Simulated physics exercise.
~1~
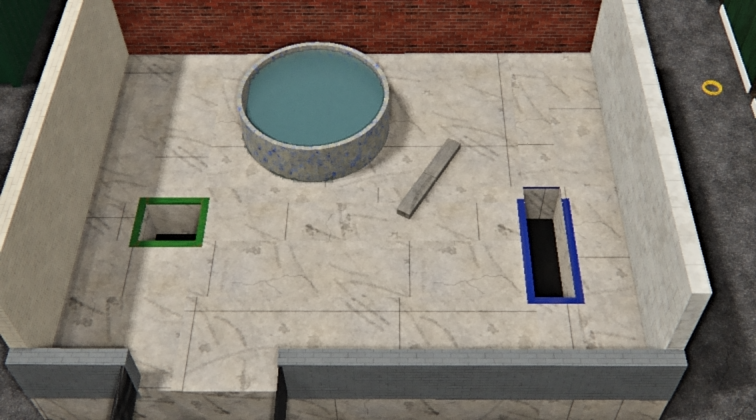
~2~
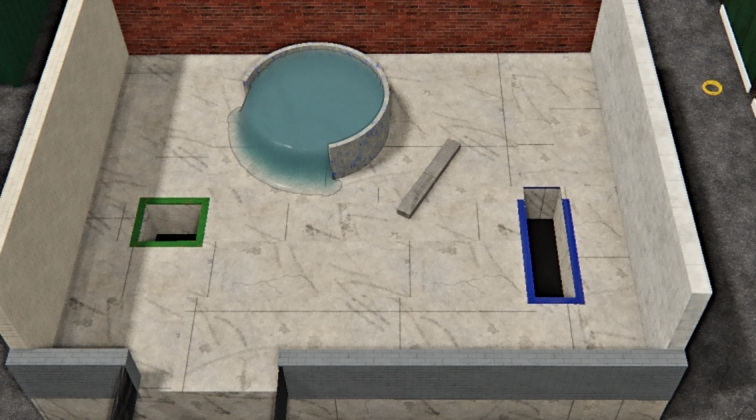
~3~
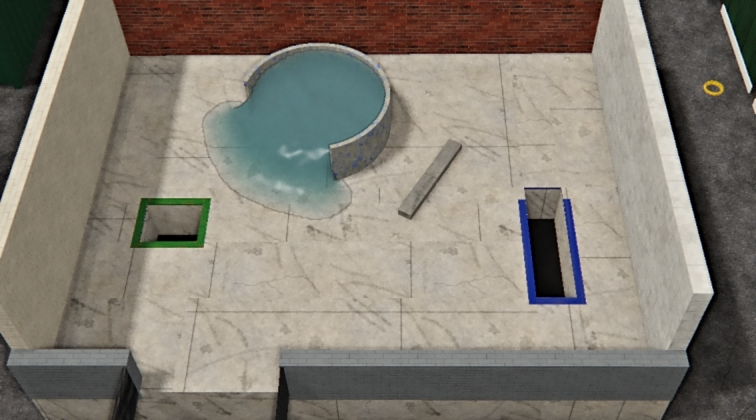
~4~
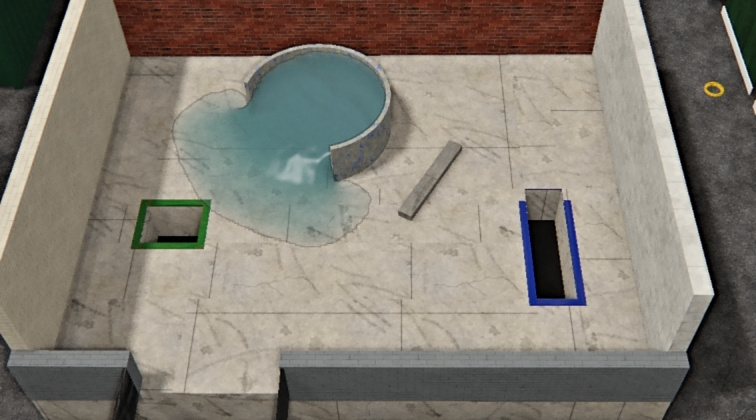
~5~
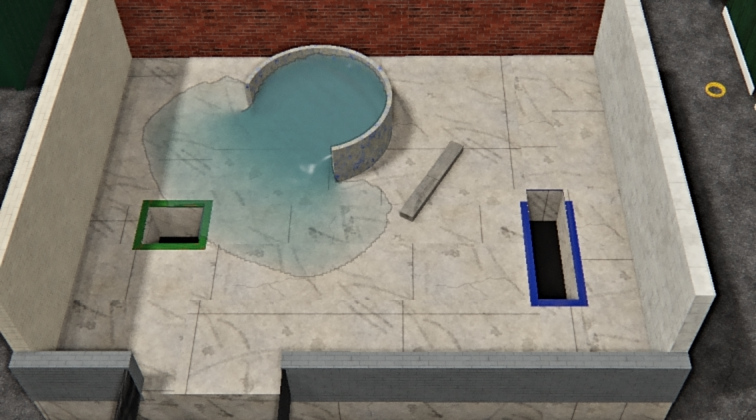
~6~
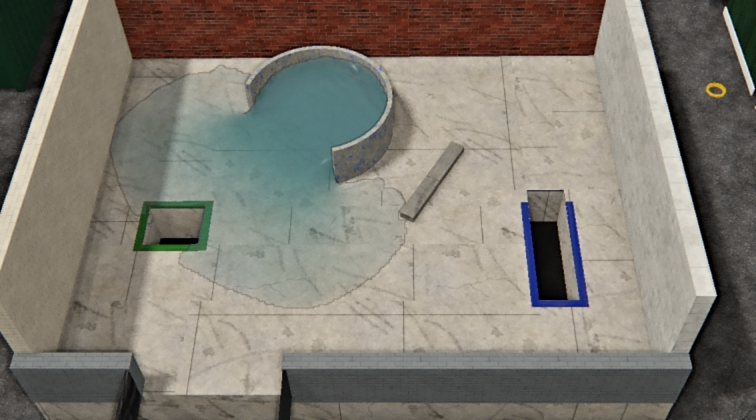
The clip opens on a round pool of still water on a walled stone floor, with green-edged and blue-edged pits and a loose plank nearby. The pool's front-left wall gives way and water pours out, spreading in a widening, thinning sheet around the green-edged pit and alongside the plank.
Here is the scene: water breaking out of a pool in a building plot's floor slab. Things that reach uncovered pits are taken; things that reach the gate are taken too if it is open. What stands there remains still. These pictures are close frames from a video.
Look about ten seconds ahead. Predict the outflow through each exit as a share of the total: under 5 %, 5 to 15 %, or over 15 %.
Prediction: The gate passes over 15 %; the blue pit passes under 5 %; the green pit passes over 15 %.
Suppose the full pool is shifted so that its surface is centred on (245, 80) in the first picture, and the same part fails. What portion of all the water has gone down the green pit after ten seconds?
I'd put the green pit at 40 % of the whole.
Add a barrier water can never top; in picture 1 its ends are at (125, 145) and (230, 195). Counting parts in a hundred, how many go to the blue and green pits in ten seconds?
In per cent: Blue 6, green 10.
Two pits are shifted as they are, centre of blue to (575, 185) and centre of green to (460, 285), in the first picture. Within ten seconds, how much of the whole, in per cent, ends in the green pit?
Note: Green pit, 6 percent.
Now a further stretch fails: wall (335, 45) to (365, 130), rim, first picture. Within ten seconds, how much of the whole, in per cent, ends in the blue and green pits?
For blue it's about 35 per cent, and for green about 0 per cent.
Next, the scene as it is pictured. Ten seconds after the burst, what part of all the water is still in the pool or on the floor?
I reckon around 40 in a hundred.
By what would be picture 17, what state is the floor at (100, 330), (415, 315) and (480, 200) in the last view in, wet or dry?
Taking them as listed, I'd call them soaked through, soaked through and high and dry.
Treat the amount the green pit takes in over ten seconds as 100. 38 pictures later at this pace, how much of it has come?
It works out at roughly 80 percent of the ten-second total.
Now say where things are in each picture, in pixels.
In the first frame, the round pool at (314, 97) is whole and still.
In the second frame, the front is at (335, 188), out from the gap at (262, 154).
In the third frame, the front is at (343, 204), out from the gap at (264, 156).
In the fourth frame, water pours out at (264, 159) and has run to (209, 98).
In the fifth frame, water pours out at (266, 160) and has run to (346, 258).
In the sixth frame, the front is at (312, 302), out from the gap at (266, 161).
A moment on, water covers 40 % of the floor; the gate 0 %, the blue pit 0 %, the green pit 6 %.
Next, water covers 45 % of the floor; the gate 4 %, the blue pit 0 %, the green pit 13 %.
Then, water covers 50 % of the floor; the gate 12 %, the blue pit 0 %, the green pit 18 %.
Later, water covers 60 % of the floor; the gate 22 %, the blue pit 0 %, the green pit 25 %.
In the end, water covers 75 % of the floor; the gate 27 %, the blue pit 2 %, the green pit 31 %.
